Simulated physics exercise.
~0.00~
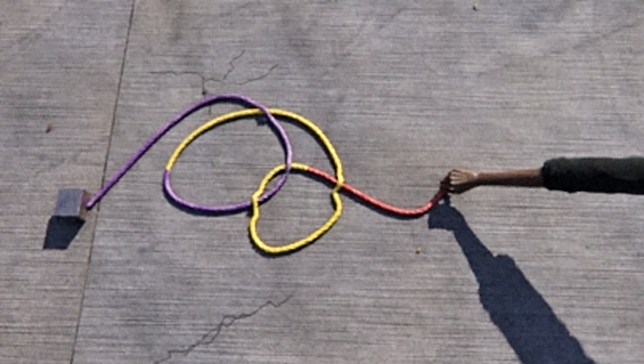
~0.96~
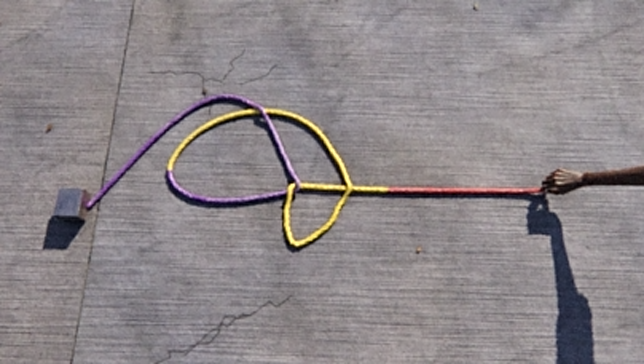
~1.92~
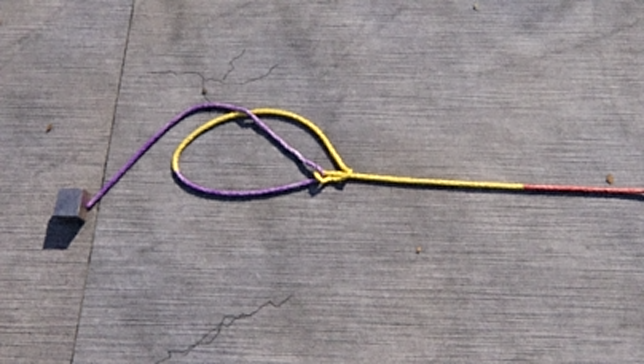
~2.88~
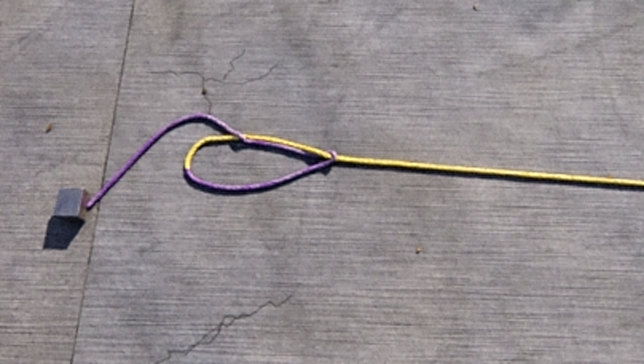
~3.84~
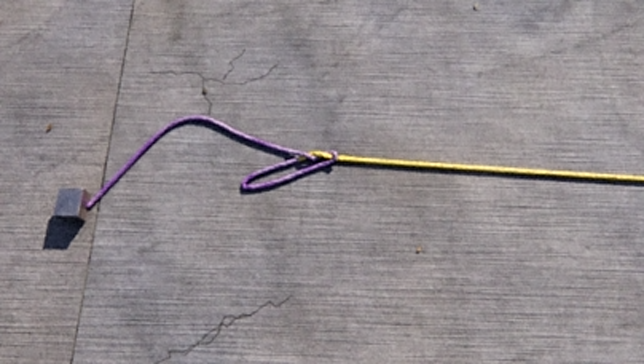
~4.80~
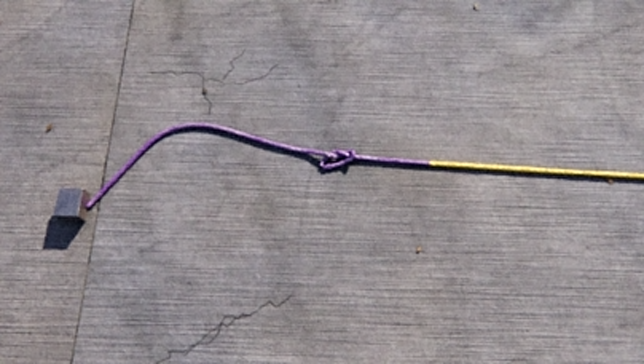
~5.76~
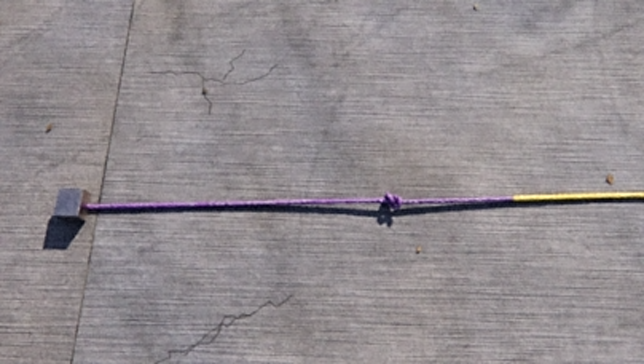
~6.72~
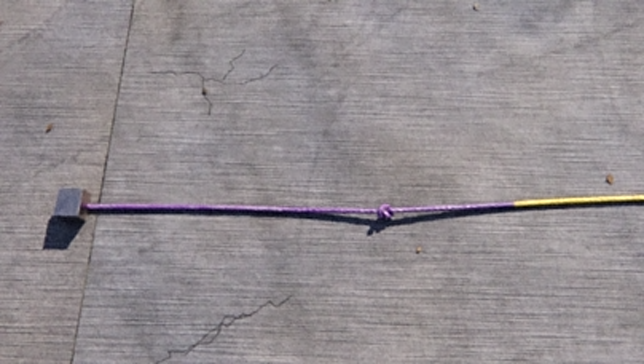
At the start, a purple, yellow and red rope lies in overlapping loops on cracked concrete, its purple left end fixed to a small block while a hand grips the red end. The hand pulls to the right and leaves view, drawing the red and yellow parts straight. The lower yellow loop closes first, then the larger loop narrows and shrinks. A small purple loop tightens into a knot, with the rope still curving toward the block. Finally the curve straightens, and the rope stretches nearly level with a small, tight purple knot remaining along it.
